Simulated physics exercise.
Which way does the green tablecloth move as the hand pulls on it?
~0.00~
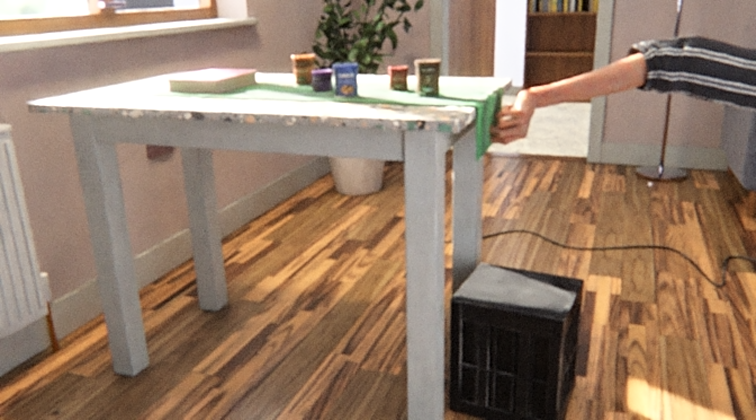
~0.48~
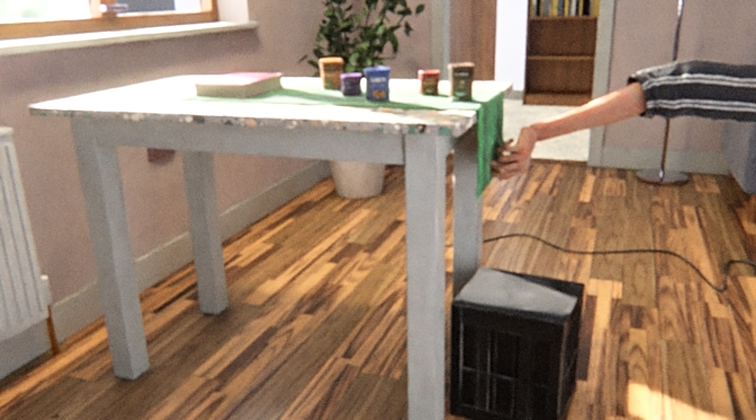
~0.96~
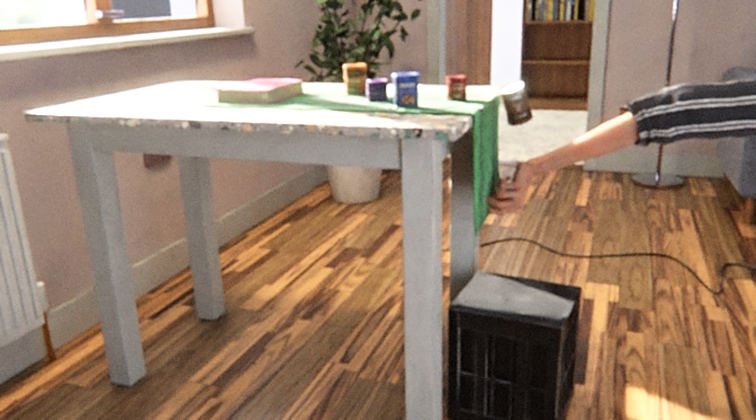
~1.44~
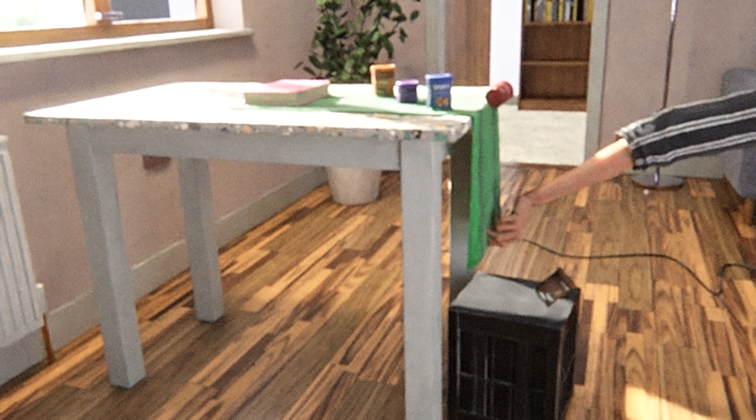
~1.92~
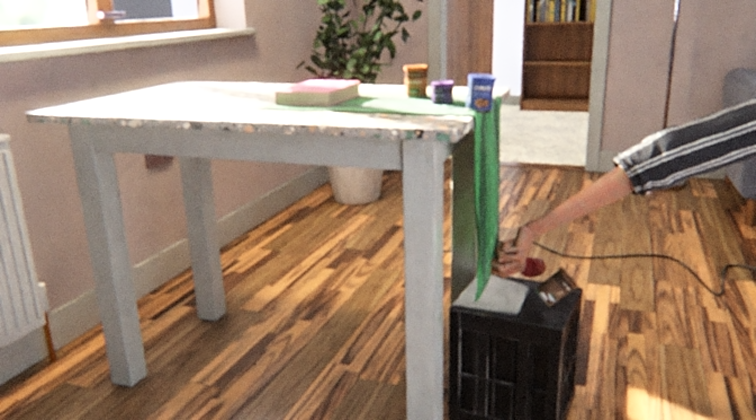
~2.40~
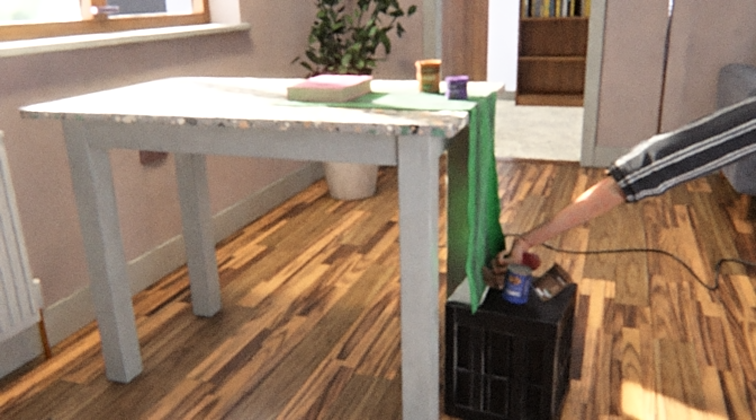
The green tablecloth moves to the right, with more of it sliding over the table's right edge.
